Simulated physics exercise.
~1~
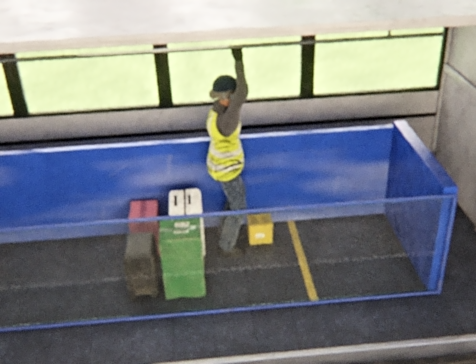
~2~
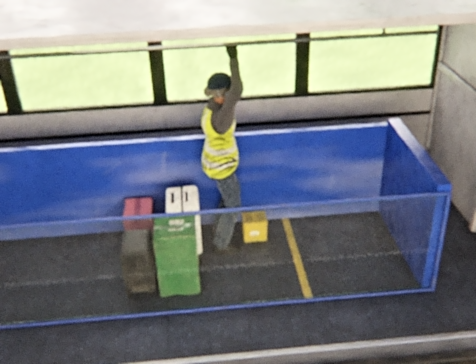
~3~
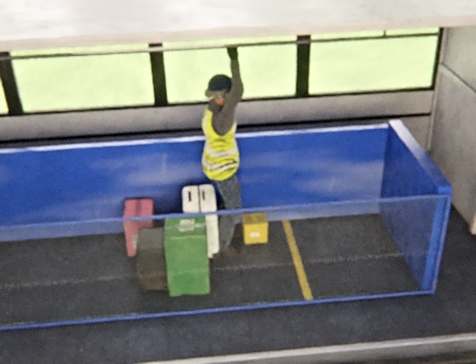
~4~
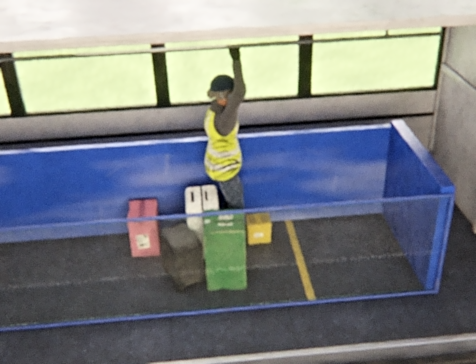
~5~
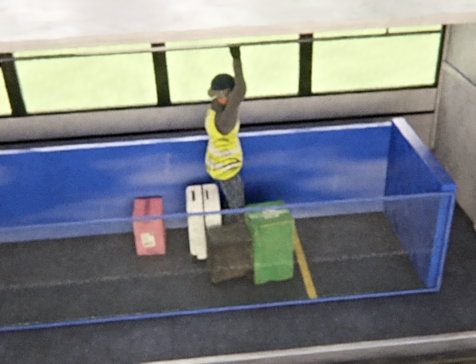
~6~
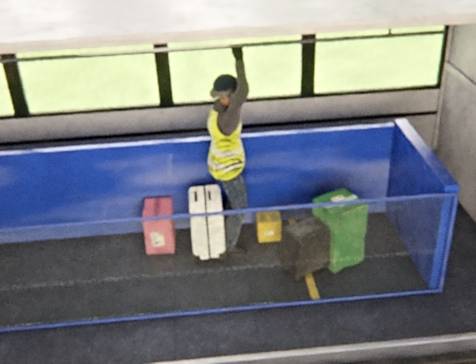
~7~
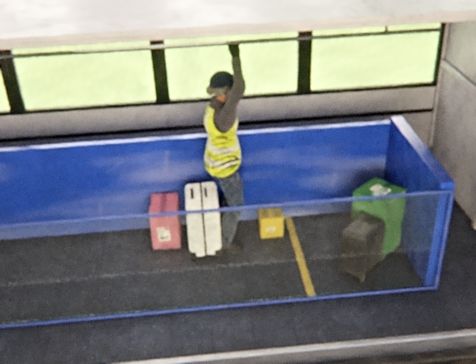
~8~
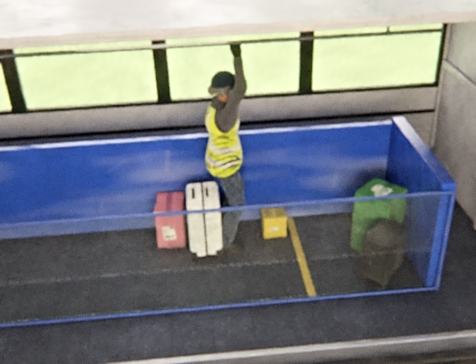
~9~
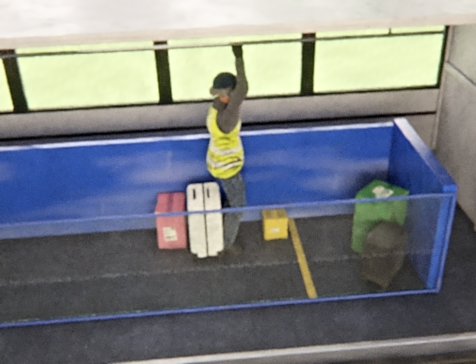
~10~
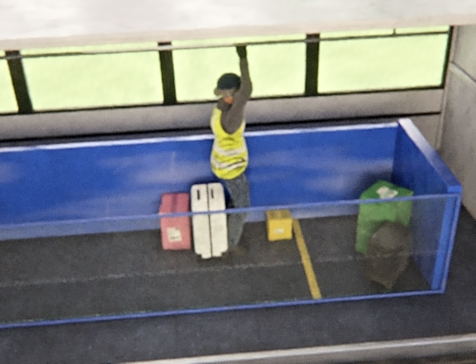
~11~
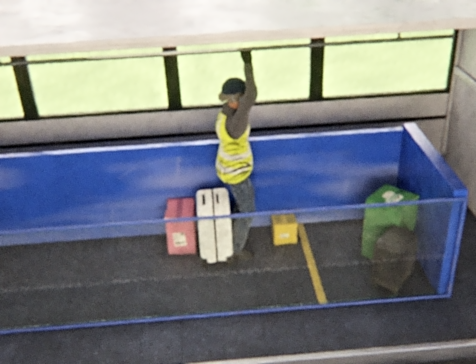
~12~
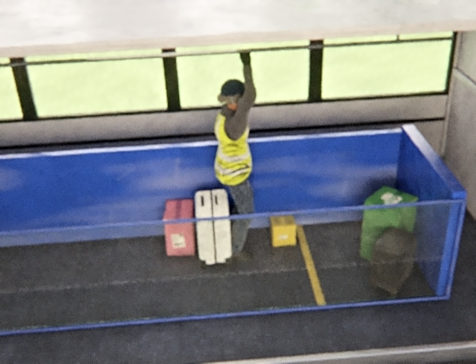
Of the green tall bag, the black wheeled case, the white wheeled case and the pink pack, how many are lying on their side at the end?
None of them are lying on their side; all four are still upright at the end.
